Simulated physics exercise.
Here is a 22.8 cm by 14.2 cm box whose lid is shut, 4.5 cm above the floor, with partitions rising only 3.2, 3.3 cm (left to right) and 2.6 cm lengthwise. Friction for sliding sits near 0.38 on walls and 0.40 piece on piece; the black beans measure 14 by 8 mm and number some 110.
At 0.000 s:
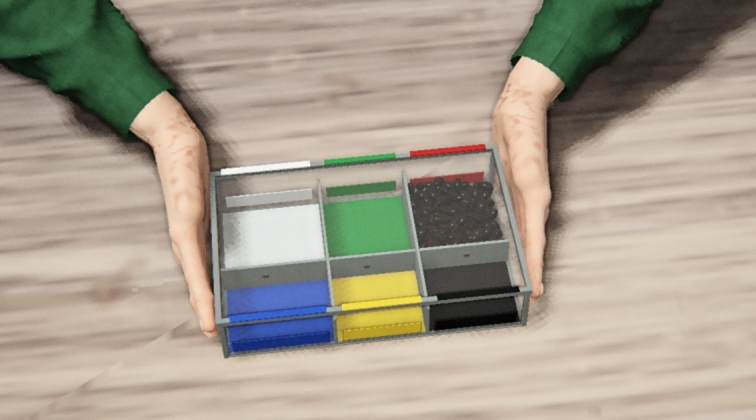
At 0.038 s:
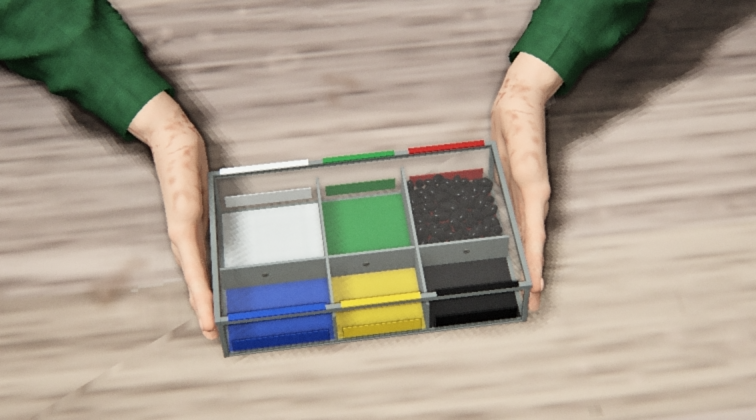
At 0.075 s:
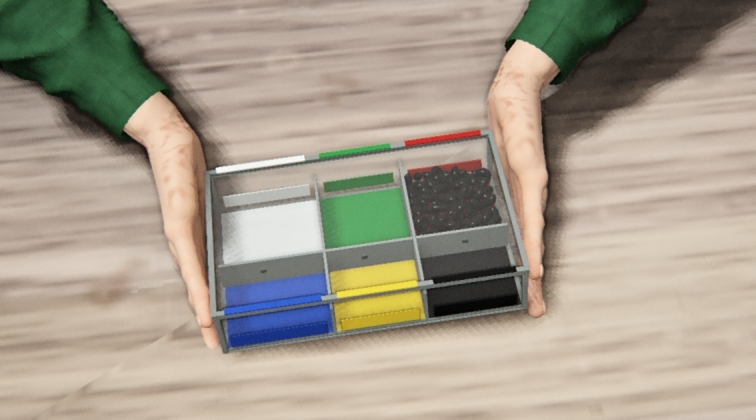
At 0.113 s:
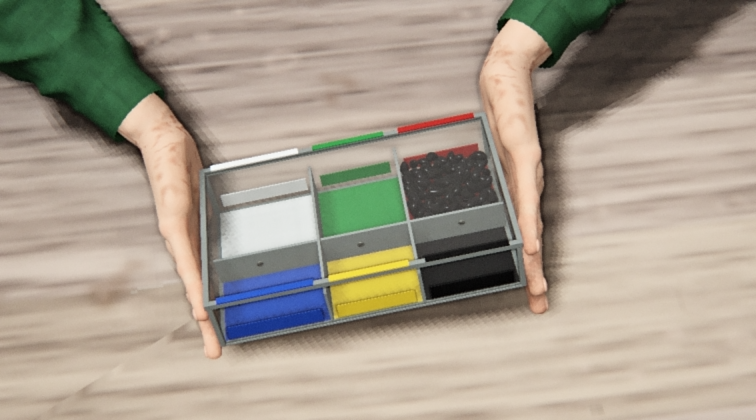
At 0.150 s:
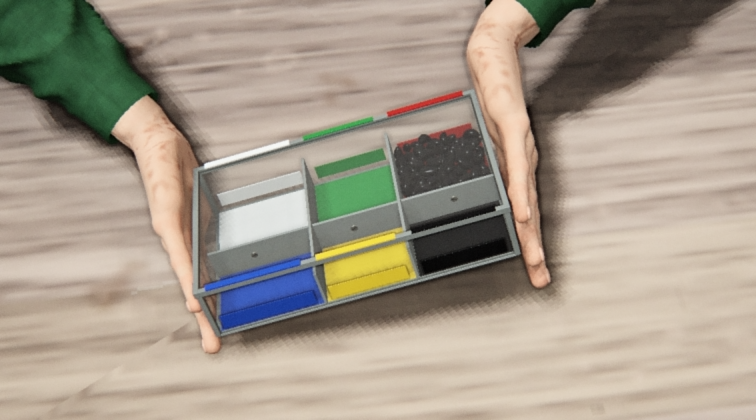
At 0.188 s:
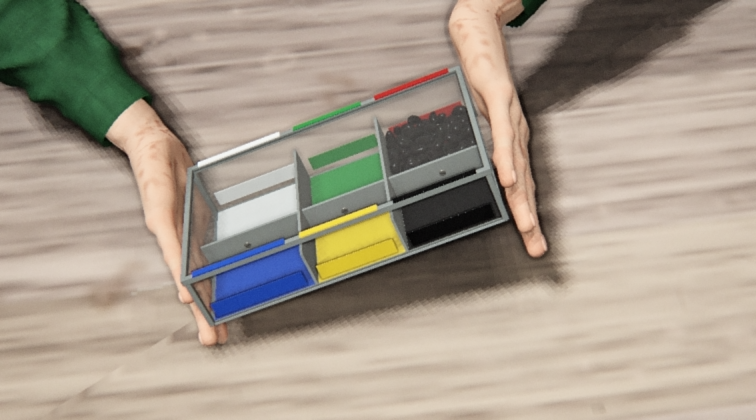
At the start, two green-sleeved hands hold a closed, clear box nearly level above a wooden surface, with black beans in the red-marked compartment at back right. The box then tilts with gathering speed, its right side rising with the right hand, while the beans remain in their compartment.
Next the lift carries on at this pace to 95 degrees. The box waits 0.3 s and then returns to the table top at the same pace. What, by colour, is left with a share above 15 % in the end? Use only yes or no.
Red: Yes; blue: No; green: No; yellow: No; white: No; black: No.
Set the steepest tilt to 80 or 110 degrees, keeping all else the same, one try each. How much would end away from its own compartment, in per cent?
I'd expect close to 5 and then close to 10 per cent.
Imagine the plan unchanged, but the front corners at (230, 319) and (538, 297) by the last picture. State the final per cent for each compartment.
By the end red holds 25%, blue holds 0%, green holds 0%, yellow holds 0%, white holds 0% and black holds 75%.
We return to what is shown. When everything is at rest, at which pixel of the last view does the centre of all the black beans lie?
Once everything settles, the centre is around (435, 209).
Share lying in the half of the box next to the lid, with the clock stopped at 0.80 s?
Around 60 in a hundred, give or take.
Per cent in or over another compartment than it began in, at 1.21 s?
Close to 10 per cent, I reckon.
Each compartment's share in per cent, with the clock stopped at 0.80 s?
You'd see red at 95, blue at 0, green at 0, yellow at 0, white at 5 and black at 0 per cent.
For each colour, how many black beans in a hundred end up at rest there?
Red: 90 %, blue: 0 %, green: 5 %, yellow: 0 %, white: 5 %, black: 0 %.
After 0.80 s, tilt 95 degrees; red 95 %, white 5 %.
Then, at 1.21 s, tilt 53 degrees; red 90 %, green 5 %, white 5 %.
After 1.70 s, tilt 0 degrees; red 90 %, green 5 %, white 5 %.
By 2.1 s all is still; red 90 %, blue 0 %, green 5 %, yellow 0 %, white 5 %, black 0 %.
